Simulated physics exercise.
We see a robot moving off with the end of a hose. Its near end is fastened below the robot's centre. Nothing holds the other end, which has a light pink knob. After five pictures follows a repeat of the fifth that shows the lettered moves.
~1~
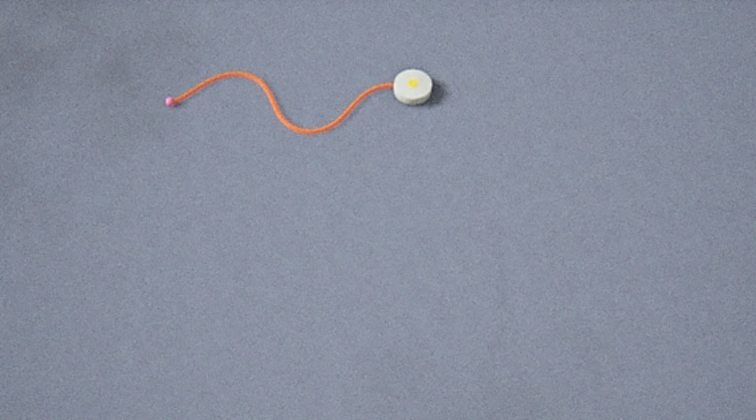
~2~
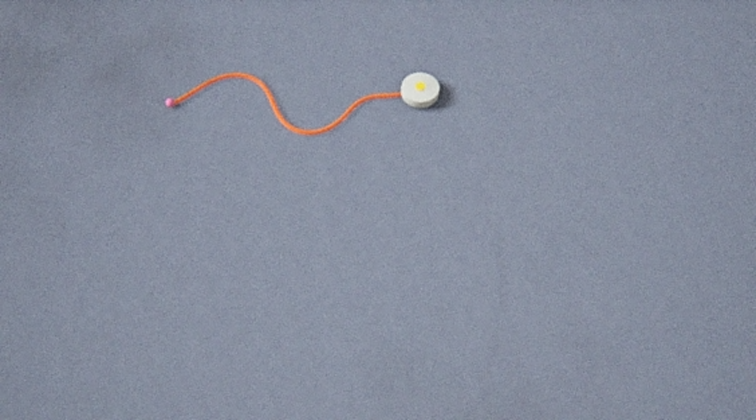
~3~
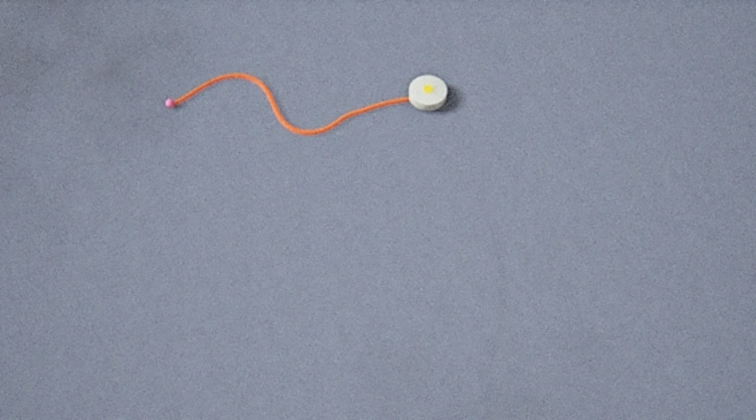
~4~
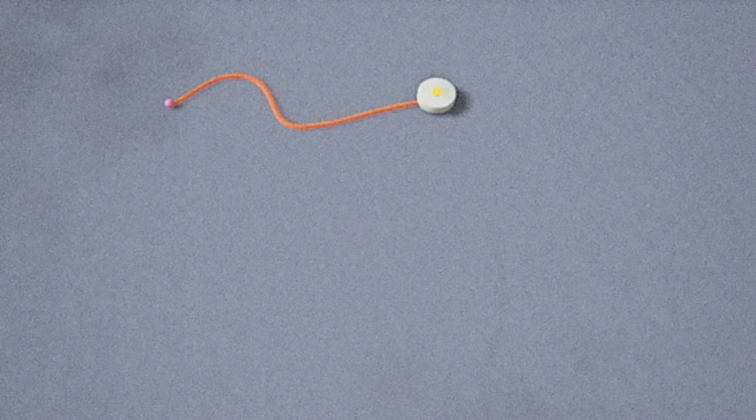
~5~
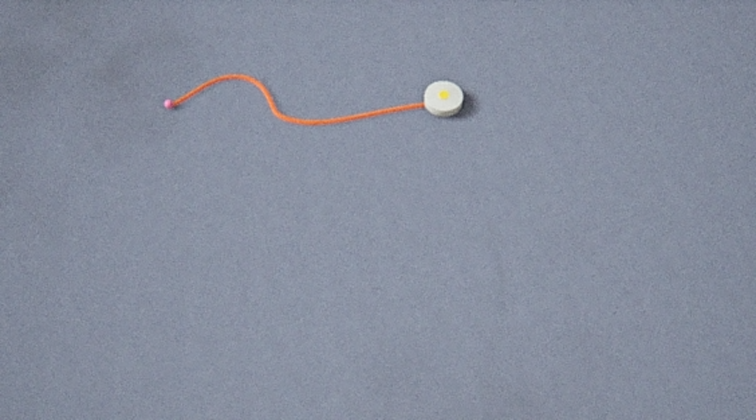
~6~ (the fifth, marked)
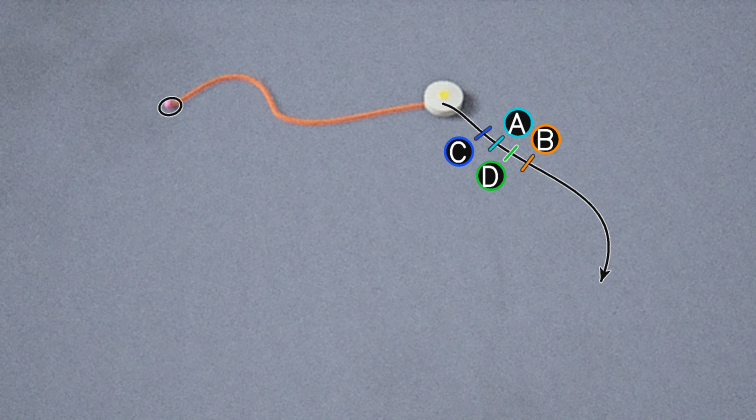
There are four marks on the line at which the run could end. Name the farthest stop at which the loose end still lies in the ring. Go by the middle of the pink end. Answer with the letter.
No farther than C.
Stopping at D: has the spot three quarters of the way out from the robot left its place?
By then, yes.
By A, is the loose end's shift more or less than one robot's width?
By then, less.
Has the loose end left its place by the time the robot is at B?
Yes.
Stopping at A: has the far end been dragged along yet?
Yes.
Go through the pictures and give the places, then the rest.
Robot (413, 88); free end (171, 102), in the first frame.
Robot (420, 91); free end (170, 103), in the second frame.
Robot (428, 94); free end (170, 103), in the third frame.
Robot (436, 96); free end (170, 103), in the fourth frame.
Robot (443, 99); free end (169, 104), in the fifth frame.
On the marked copy, A at (496, 143); B at (528, 163); C at (483, 133); D at (511, 153); the ring at (170, 107); the route from (443, 104) via (551, 176) to (601, 281).
Following C. Soon after the start, robot (459, 108), middle of the hose (298, 110), free end (169, 104).
Later, robot (473, 119), middle of the hose (312, 104), free end (170, 104).
In the end, robot (484, 129), middle of the hose (325, 104), free end (175, 102); the free end is still in its ring.
As for the rest, A drags the free end to (187, 97); B drags the free end to (218, 94); D drags the free end to (201, 95).
